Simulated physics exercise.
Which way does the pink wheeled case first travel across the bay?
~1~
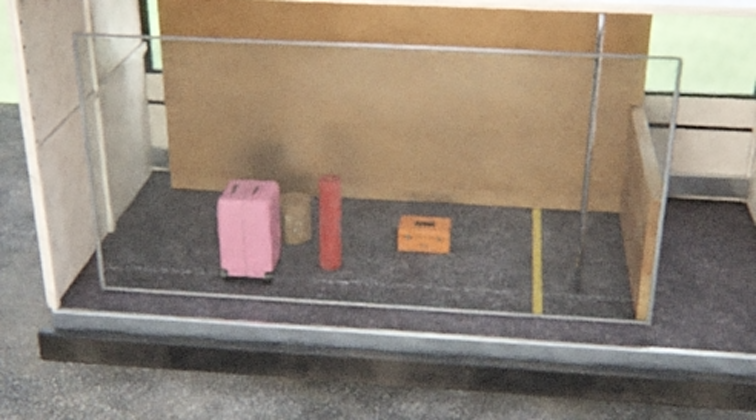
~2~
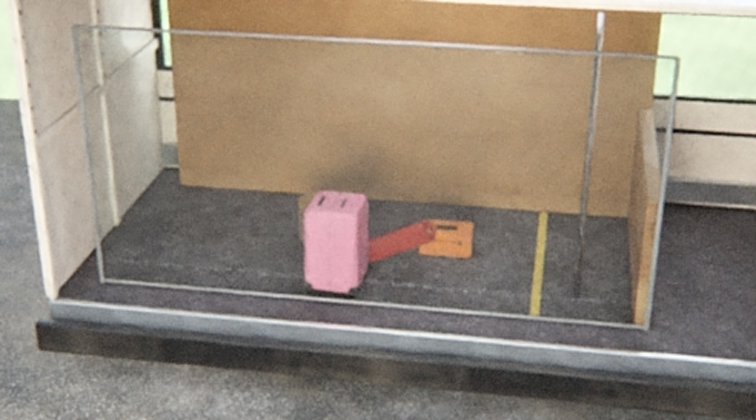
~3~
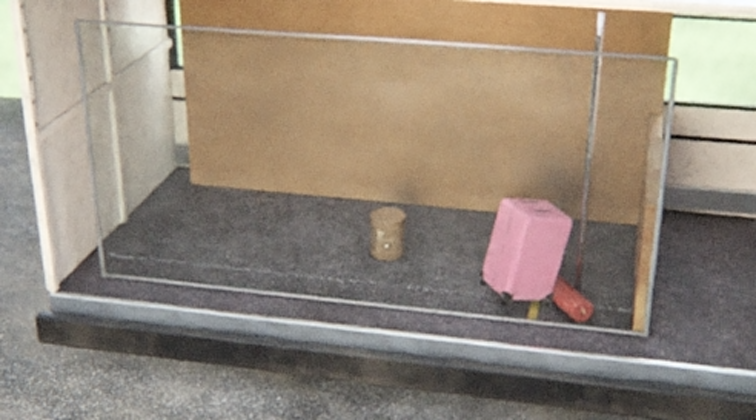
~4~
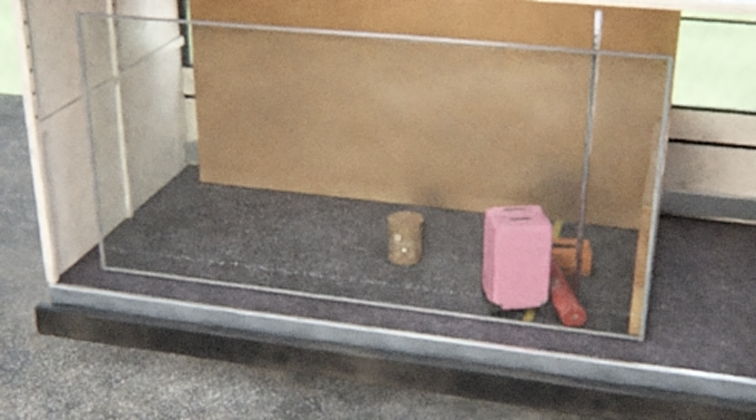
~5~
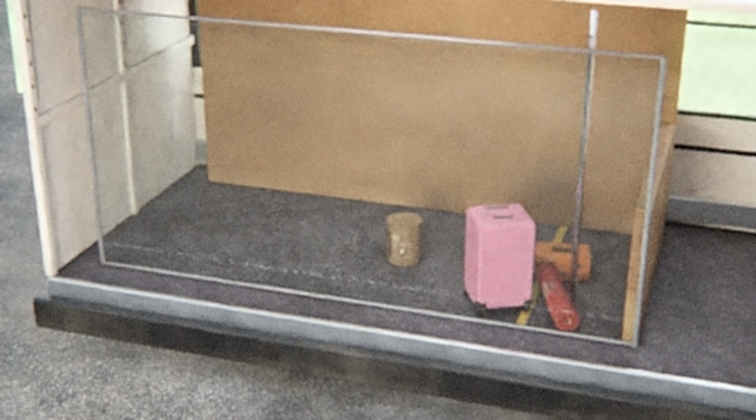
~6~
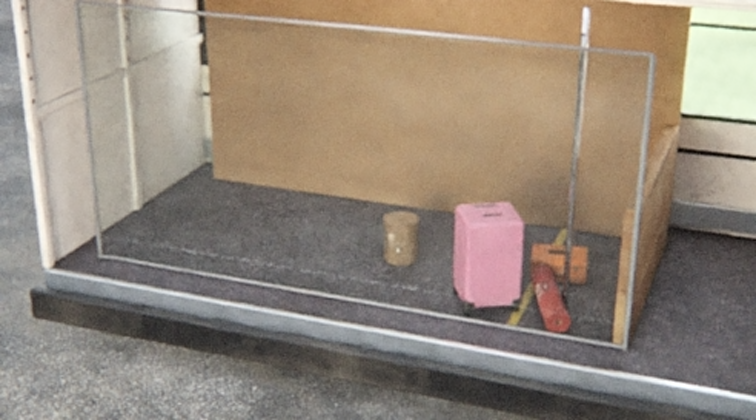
The pink wheeled case travels to the right across the bay.
